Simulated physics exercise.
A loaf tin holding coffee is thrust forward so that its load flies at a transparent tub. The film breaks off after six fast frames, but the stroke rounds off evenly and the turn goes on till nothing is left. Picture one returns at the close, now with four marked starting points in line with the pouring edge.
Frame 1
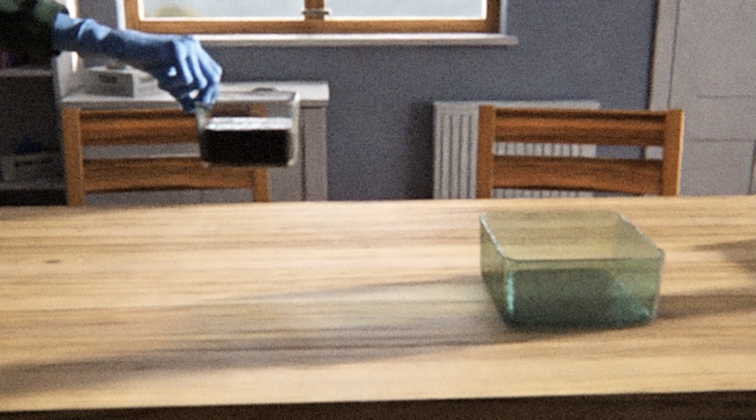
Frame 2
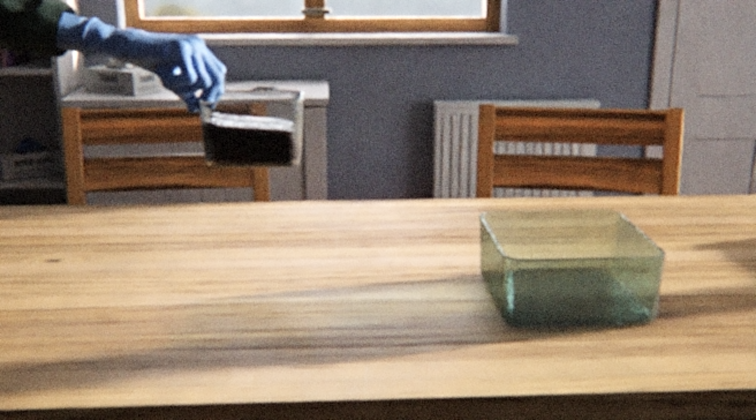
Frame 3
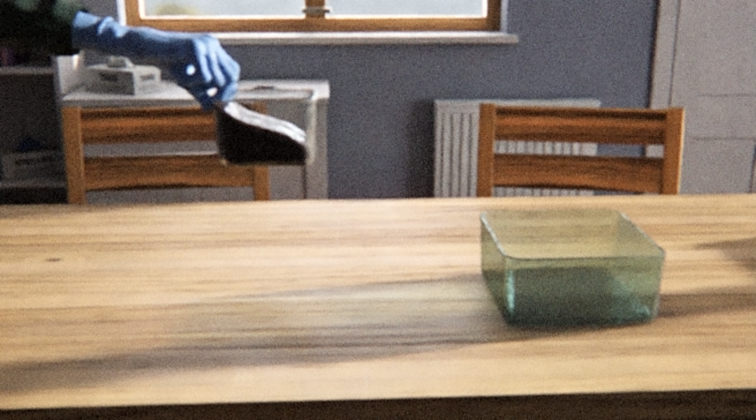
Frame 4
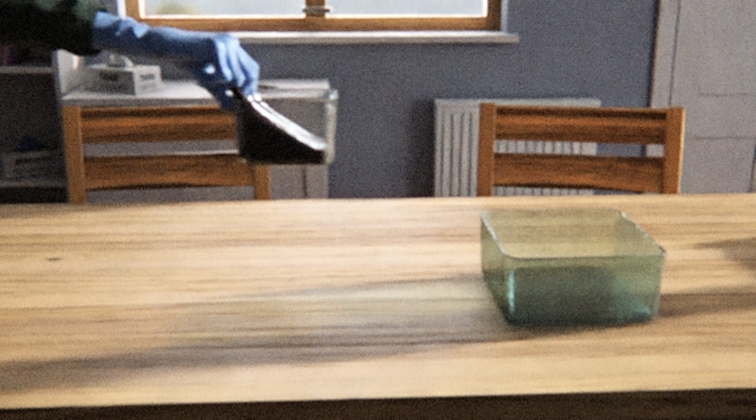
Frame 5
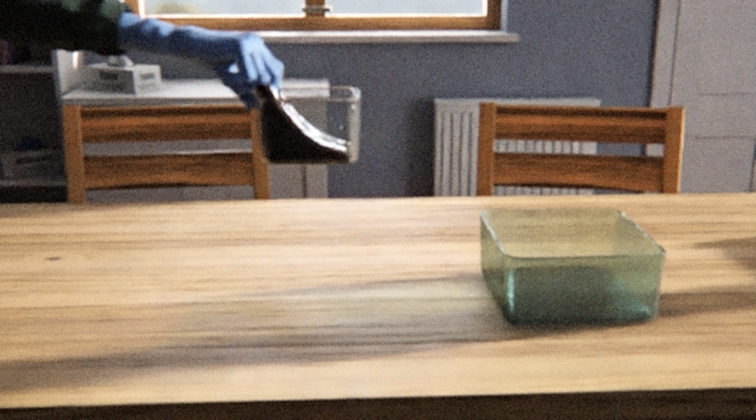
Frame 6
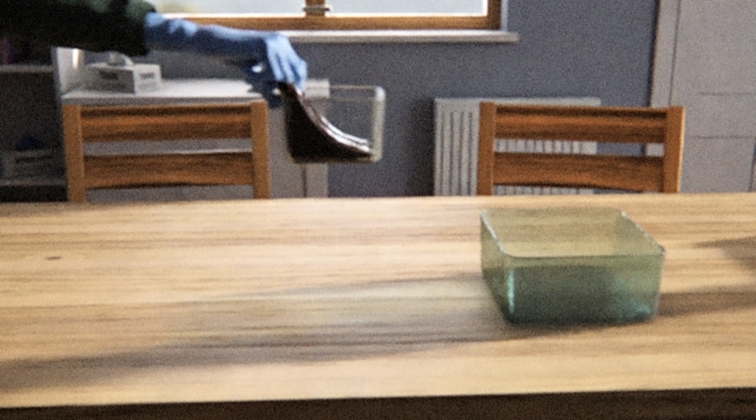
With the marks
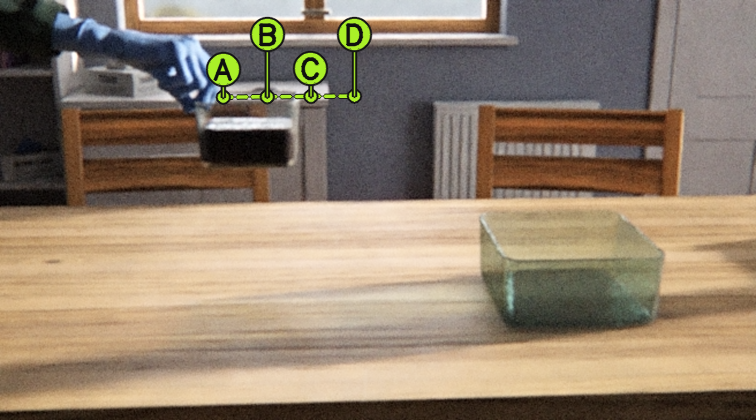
A small clear container of dark liquid, held by a blue-gloved hand, moved right above a wooden table toward a greenish see-through tub, and the liquid surged up the container's left side.
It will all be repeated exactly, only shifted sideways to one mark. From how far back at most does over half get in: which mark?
D.
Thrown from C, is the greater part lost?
Yes.
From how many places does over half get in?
One of them.
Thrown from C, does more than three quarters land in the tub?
No, less.
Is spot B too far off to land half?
Yes.
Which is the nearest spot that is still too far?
The answer is C.
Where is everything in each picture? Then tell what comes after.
Upright, lip at (295, 96); tub from (502, 325) to (655, 321); nothing has left yet, in the first frame.
Upright, lip at (300, 95); nothing has left yet, in the second frame.
Upright, lip at (313, 94); nothing has left yet, in the third frame.
Upright, lip at (332, 93); coffee is over the rim, down to (248, 94), in the fourth frame.
Upright, lip at (355, 93); coffee is over the rim, down to (276, 93), in the fifth frame.
Upright, lip at (379, 92); coffee is over the rim, down to (295, 92), in the sixth frame.
On the marked copy, A at (223, 97); B at (267, 96); C at (310, 96); D at (354, 96).
With A, about 0 % lands in the tub, 100 % falls short.
With B, about 0 % lands in the tub, 100 % falls short.
With C, about 33 % lands in the tub, 62 % falls short and 5 % goes beside or beyond.
With D, about 72 % lands in the tub, 22 % falls short and 6 % goes beside or beyond.
